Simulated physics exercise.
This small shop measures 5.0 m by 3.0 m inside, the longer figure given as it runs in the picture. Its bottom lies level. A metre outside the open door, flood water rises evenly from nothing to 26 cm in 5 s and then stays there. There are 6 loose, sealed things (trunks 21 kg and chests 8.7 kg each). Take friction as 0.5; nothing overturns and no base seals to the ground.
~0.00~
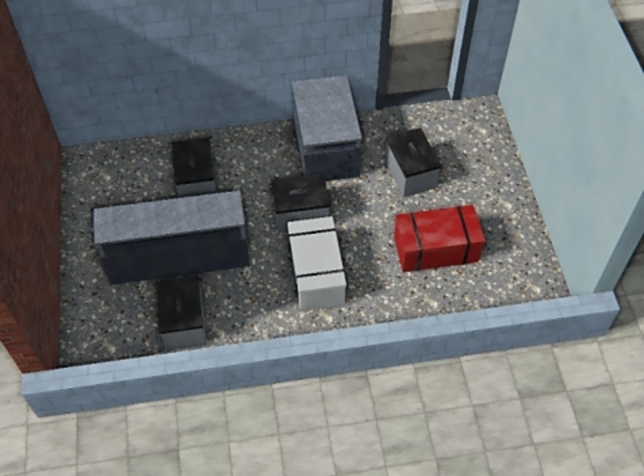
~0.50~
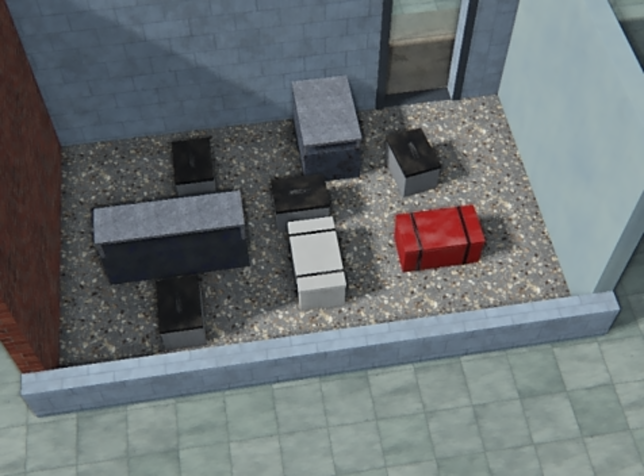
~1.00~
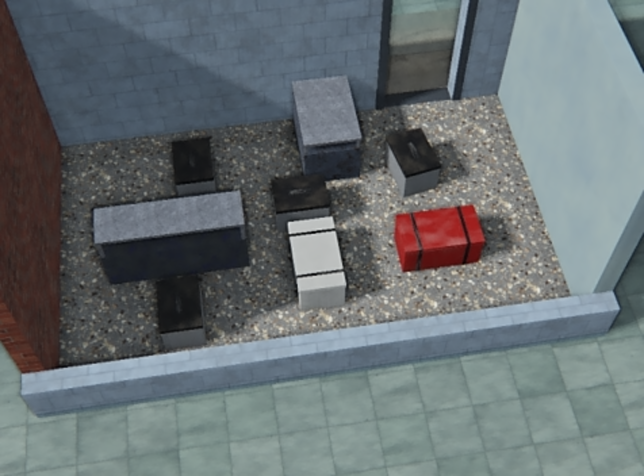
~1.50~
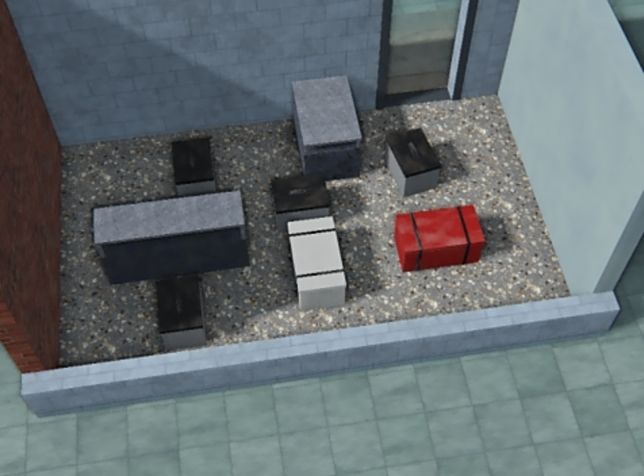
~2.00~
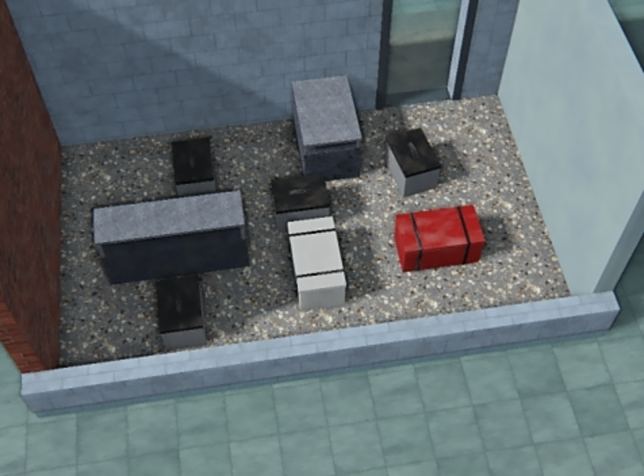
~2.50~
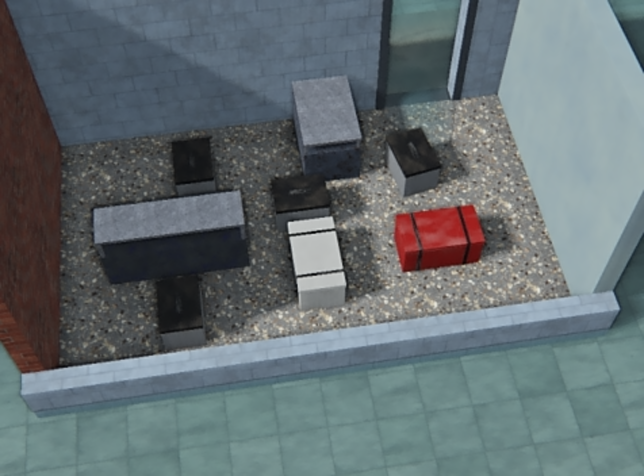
Greenish water spreading over the paving outside a small walled room, then reaching the open doorway, while the red trunk stays still.
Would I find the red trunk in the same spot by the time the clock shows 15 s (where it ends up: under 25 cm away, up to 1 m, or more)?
The red trunk ends far away.
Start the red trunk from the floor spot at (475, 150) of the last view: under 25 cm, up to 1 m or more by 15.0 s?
It gets carried off.
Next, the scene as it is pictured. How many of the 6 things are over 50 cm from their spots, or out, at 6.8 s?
By then 2.
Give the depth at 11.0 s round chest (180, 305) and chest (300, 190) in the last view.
About 10 and 4 cm.
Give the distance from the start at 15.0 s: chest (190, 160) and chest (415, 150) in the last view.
In turn: 80 cm, 200 cm.
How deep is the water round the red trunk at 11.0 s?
Roughly 14 cm.
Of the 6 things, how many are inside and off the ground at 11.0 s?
I count 4.
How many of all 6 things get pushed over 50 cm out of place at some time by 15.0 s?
That makes 6.
After 3.5 s the red trunk is near (440, 228), 0.0 m from its start, aground; 0 afloat.
After 6.8 s the red trunk is near (444, 288), 0.7 m from its start, afloat; 2 afloat.
After 11.0 s the red trunk is near (126, 329), 3.2 m from its start, afloat; 4 afloat.
After 15.0 s the red trunk is near (125, 322), 3.1 m from its start, afloat; 6 afloat.
